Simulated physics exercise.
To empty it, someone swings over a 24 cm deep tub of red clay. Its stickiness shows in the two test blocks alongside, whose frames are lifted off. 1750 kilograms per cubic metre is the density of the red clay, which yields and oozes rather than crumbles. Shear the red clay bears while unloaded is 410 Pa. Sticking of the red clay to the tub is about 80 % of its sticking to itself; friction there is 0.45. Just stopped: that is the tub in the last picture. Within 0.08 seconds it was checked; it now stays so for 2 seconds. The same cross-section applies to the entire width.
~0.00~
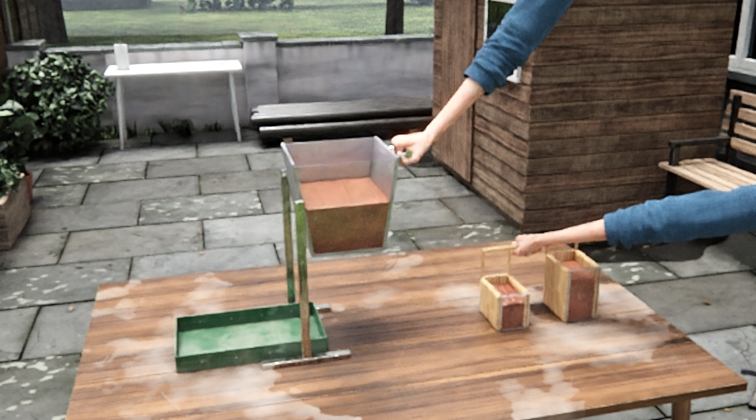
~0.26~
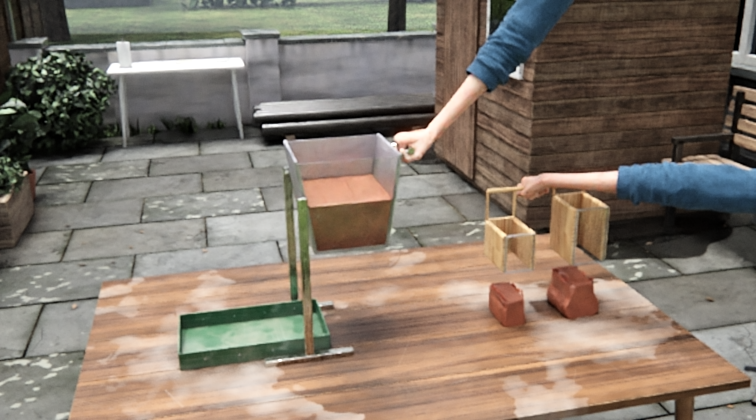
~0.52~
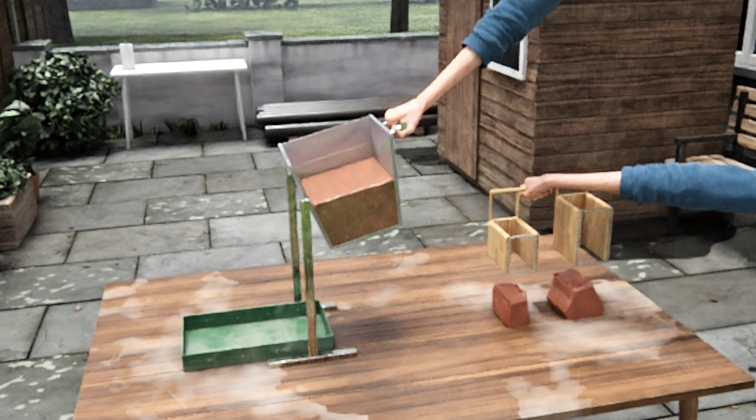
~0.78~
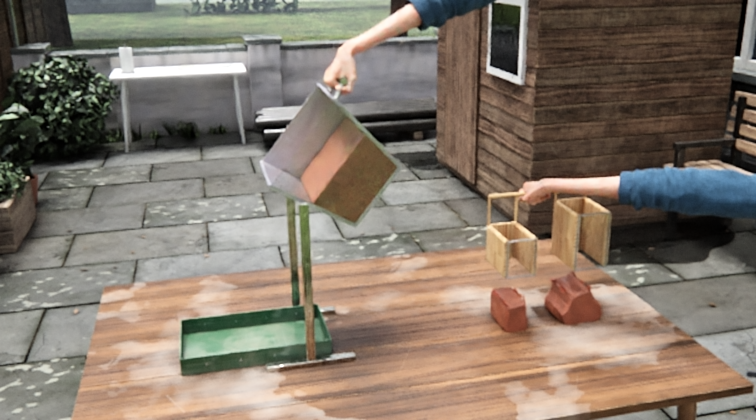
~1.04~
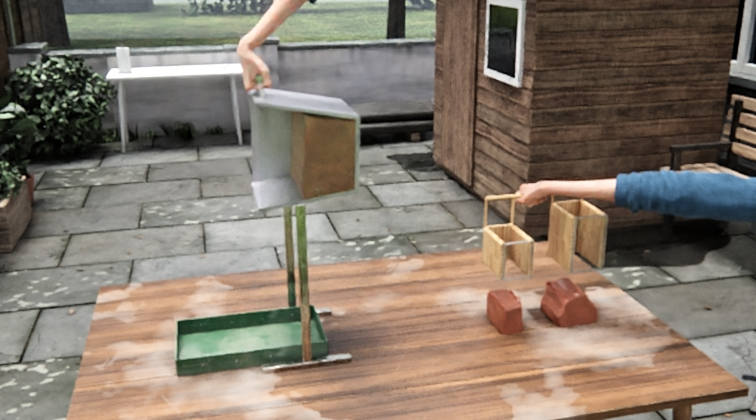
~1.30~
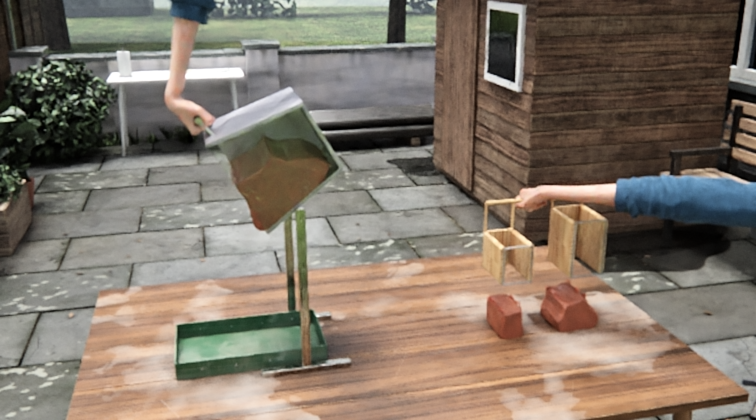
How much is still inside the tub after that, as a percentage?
Close to 0 % is still inside the tub.
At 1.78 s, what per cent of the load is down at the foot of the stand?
I reckon around 100 % of it.
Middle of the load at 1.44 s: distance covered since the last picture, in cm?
I'd put the distance at about 16 centimetres.
After 1.44 s, the tub is at 120 degrees and holds 33 %.
After 1.61 s, the tub is at 120 degrees and holds 0 %.
After 1.78 s, the tub is at 120 degrees and holds 0 %.
After 1.95 s, the tub is at 120 degrees and holds 0 %.
After 3.30 s, the tub is at 120 degrees and holds 0 %.
